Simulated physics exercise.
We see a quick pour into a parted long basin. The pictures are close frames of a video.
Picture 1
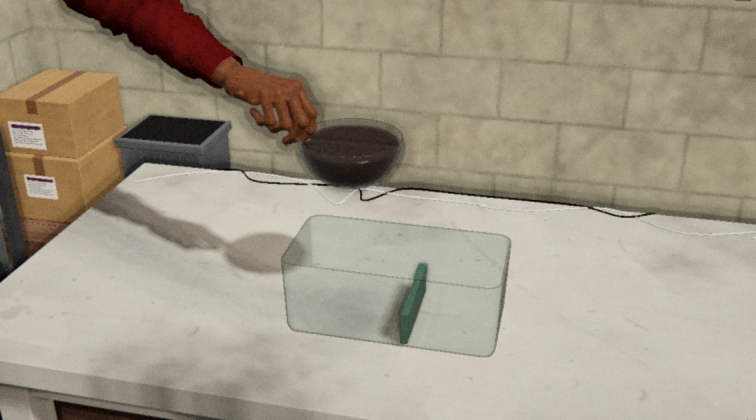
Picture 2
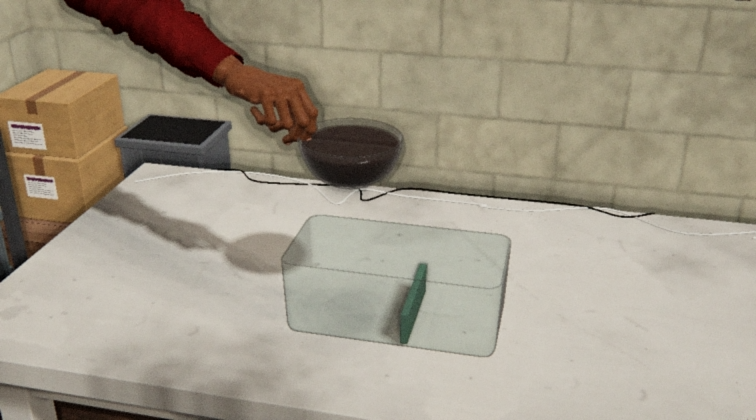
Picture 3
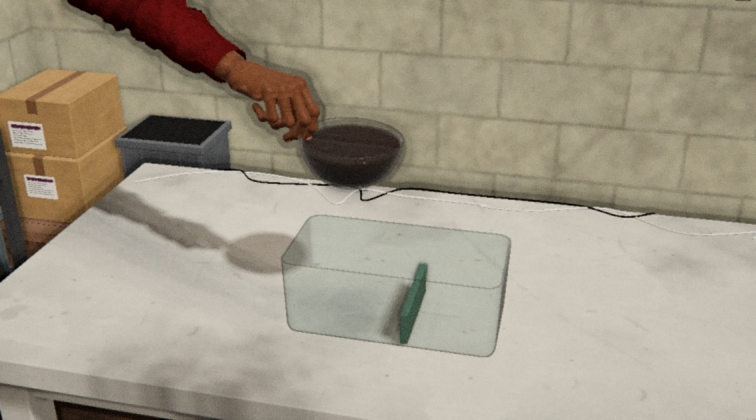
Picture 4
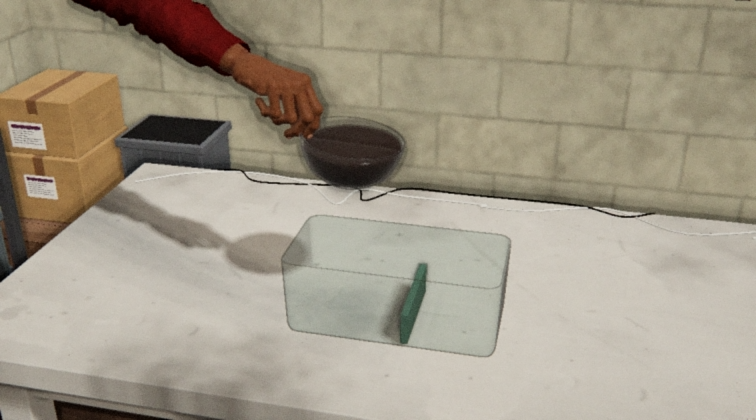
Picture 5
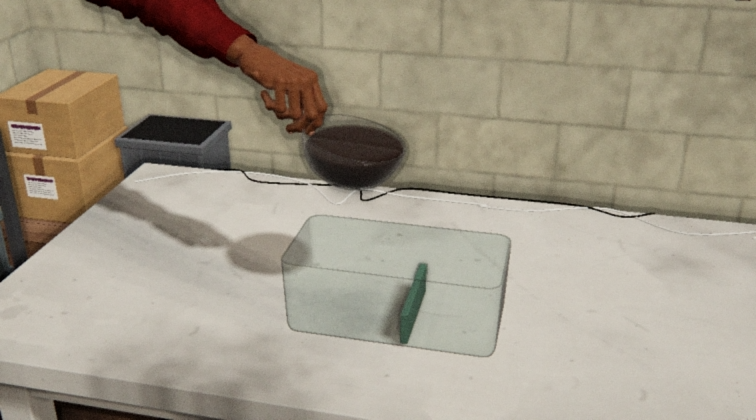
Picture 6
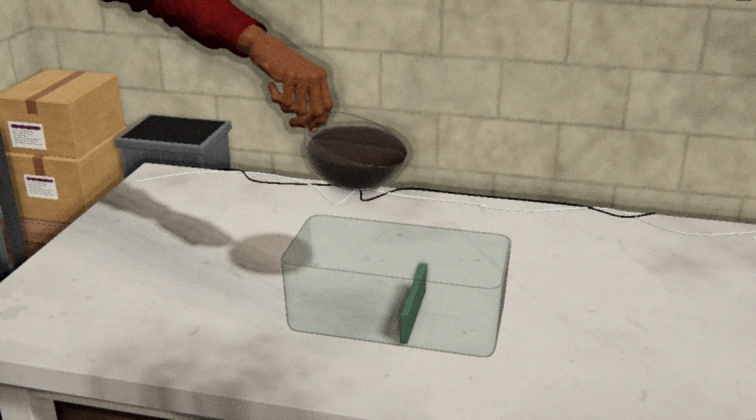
The clip shows a hand in a red sleeve holding a clear bowl of dark contents above a glass basin with a green divider on a white table, gradually tilting the bowl slightly to the right.
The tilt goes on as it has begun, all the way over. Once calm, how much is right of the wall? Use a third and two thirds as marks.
It comes to above two thirds.
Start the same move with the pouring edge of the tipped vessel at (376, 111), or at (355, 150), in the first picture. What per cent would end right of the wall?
The first gives 65 %, the second 10 %.
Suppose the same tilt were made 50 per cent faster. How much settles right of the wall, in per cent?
It comes to 70 per cent or so.
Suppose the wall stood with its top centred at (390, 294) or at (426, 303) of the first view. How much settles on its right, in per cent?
The first gives 85 %, the second 65 %.
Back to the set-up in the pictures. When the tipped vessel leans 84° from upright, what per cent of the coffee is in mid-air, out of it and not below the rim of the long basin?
It comes to 40 per cent or so.
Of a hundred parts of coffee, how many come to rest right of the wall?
Some 80 per cent.
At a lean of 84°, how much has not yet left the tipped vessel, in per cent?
About 20 per cent.
A moment on, the tilt is 84° and 18 per cent is still to pour, 1 is left of the wall and 44 right of it.
Next, the tilt is 119° and 0 per cent is still to pour, 20 is left of the wall and 79 right of it.
Then the tilt is 122° and 0 per cent is still to pour, 20 is left of the wall and 80 right of it.
Later the tilt is 122° and 0 per cent is still to pour, 20 is left of the wall and 80 right of it.
At rest 20 per cent lies left of the wall, 80 right of it and 1 outside.
